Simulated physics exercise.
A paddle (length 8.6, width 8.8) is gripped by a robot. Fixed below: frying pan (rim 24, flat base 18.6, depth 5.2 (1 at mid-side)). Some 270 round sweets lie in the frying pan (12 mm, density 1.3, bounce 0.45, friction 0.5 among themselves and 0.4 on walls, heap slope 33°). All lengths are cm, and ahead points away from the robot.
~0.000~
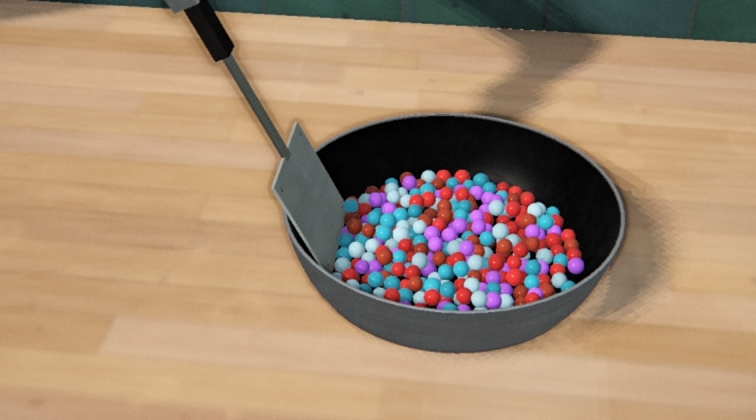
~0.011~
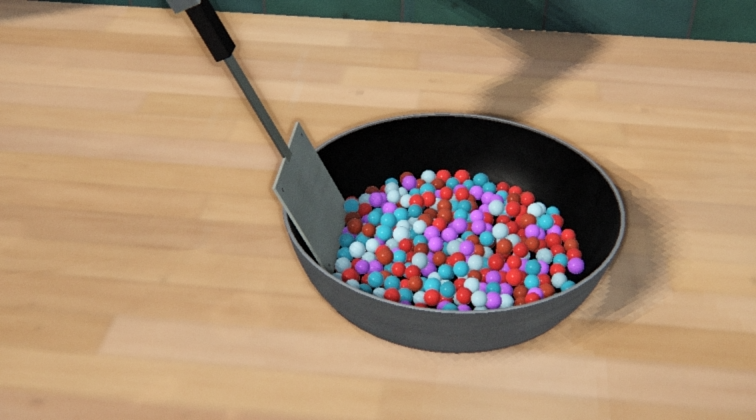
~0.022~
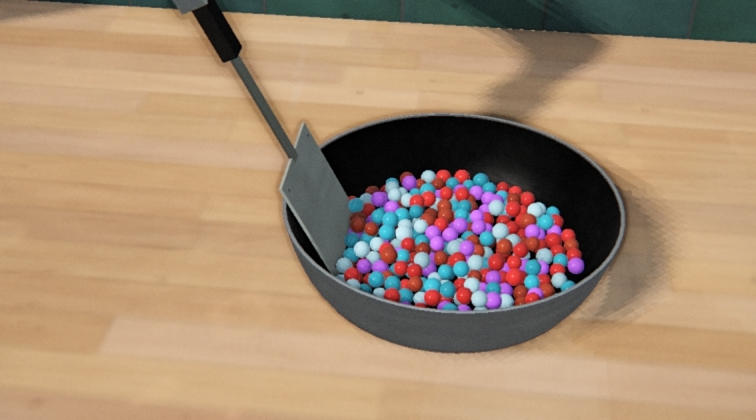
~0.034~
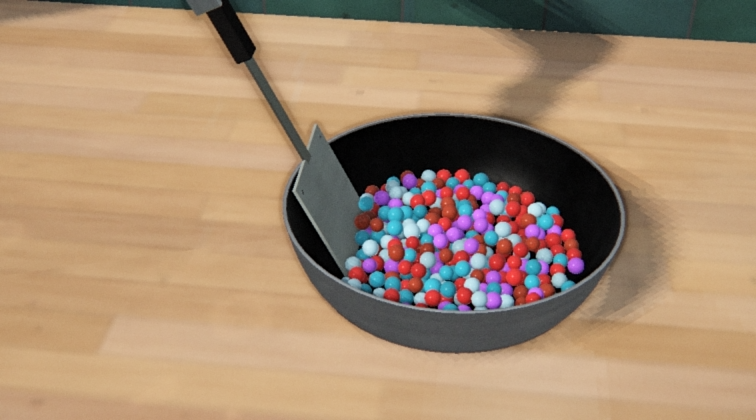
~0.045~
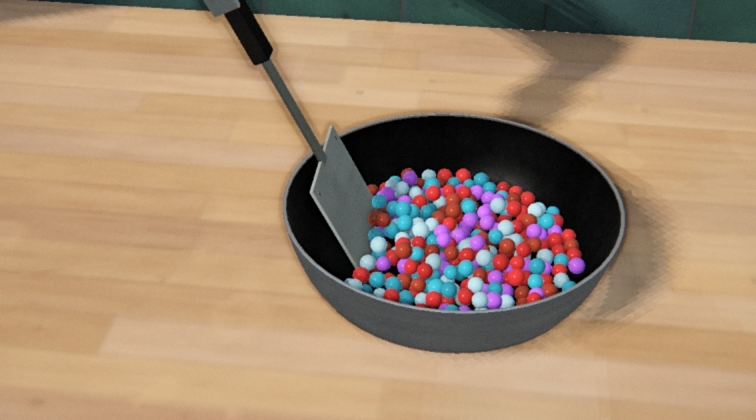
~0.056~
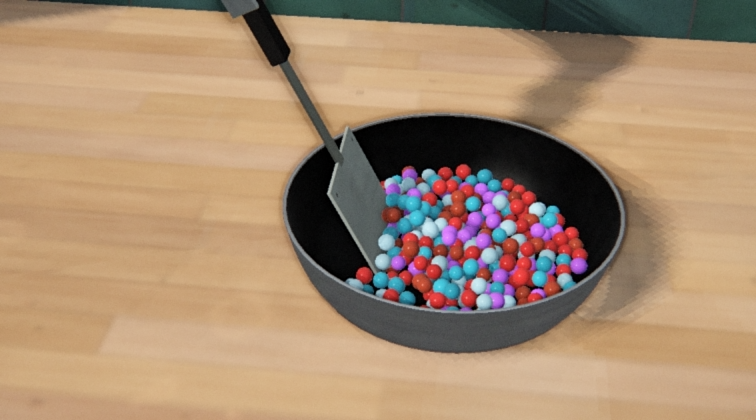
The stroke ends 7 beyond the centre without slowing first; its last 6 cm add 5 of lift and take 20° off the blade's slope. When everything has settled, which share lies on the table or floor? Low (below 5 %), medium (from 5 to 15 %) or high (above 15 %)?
A medium share, from 5 to 15 %, ends on the table or floor.
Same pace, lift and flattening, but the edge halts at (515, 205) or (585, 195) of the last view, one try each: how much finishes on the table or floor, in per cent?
About 10 and 20 per cent.
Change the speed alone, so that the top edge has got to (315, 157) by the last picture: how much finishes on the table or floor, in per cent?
About 0 per cent.
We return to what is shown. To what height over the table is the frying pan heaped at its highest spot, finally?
Roughly 5.0 cm.
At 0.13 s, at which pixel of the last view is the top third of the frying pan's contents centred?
Near (507, 228).
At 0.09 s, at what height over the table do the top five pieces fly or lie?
Roughly 5 cm.
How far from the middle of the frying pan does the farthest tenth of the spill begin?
Roughly 60 cm.
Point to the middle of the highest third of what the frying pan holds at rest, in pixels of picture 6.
Near (556, 238).
After 0.09 s, sloping 64°, highest piece 6 above the table; 272 in the frying pan.
After 0.13 s, sloping 57°, highest piece 7 above the table; 272 in the frying pan.
After 0.34 s, sloping 44°, highest piece 8 above the table; 243 in the frying pan, 24 on the table or floor, 5 on the blade or in flight.
After 1.39 s, sloping 44°, highest piece 6 above the table; 243 in the frying pan, 29 on the table or floor.
In the end, 243 in the frying pan, 29 on the table or floor. That is 11 % on the table or floor.
